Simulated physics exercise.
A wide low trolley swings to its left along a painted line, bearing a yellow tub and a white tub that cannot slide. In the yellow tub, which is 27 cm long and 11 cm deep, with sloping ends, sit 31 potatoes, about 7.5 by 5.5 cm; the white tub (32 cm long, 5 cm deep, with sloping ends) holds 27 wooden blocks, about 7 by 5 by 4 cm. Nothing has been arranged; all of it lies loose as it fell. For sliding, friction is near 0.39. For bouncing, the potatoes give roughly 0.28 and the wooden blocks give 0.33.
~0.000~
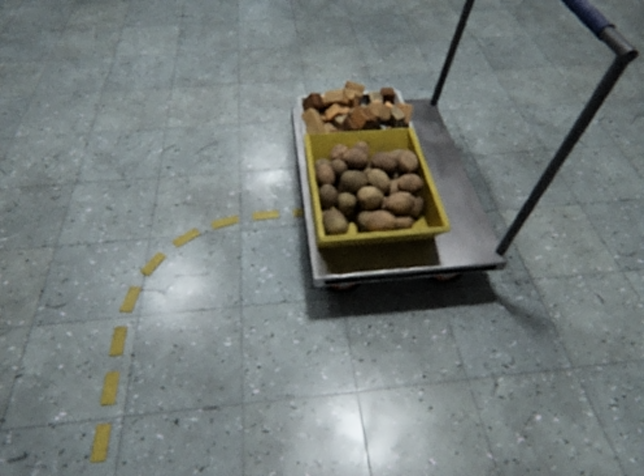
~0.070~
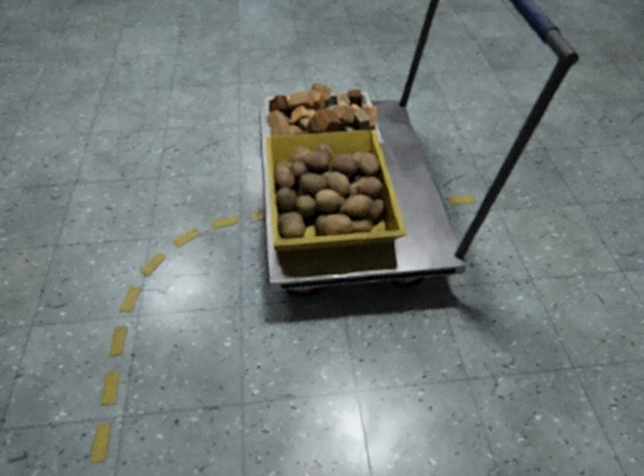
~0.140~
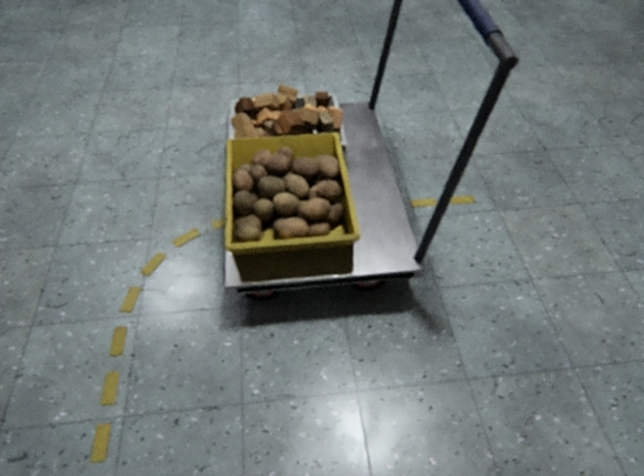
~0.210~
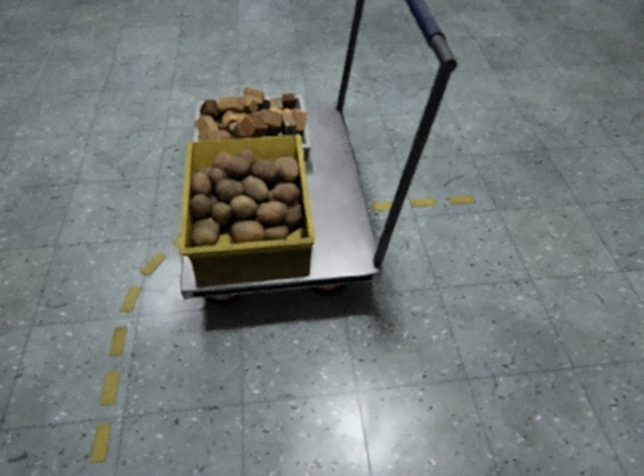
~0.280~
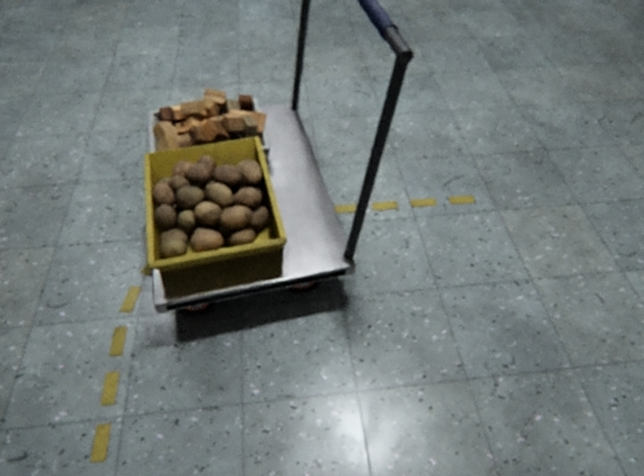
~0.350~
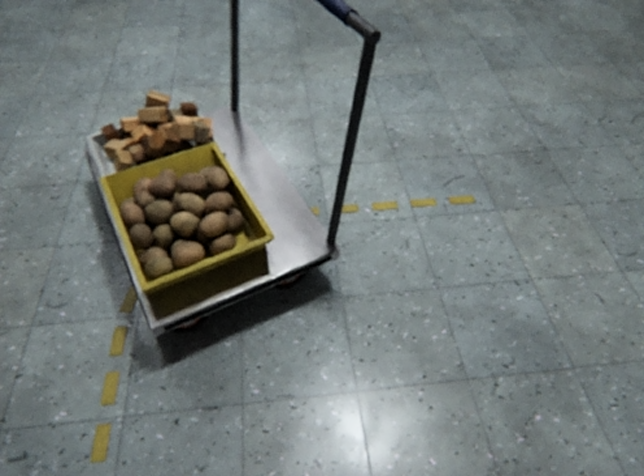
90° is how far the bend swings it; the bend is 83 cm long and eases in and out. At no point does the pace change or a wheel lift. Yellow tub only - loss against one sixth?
Honestly, the losses remain below a sixth.
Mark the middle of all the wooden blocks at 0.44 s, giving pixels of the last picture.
I'd put it close to (89, 171).
After 0.44 s, 0 of 31 out of the yellow tub and 3 of 27 out of the white tub.
After 0.53 s, 0 of 31 out of the yellow tub and 5 of 27 out of the white tub.
After 0.68 s, 0 of 31 out of the yellow tub and 7 of 27 out of the white tub.
Outcome (at 1.13 s), 0 of 31 out of the yellow tub and 10 of 27 out of the white tub. Asked share, 0 of 31, 0 per cent.
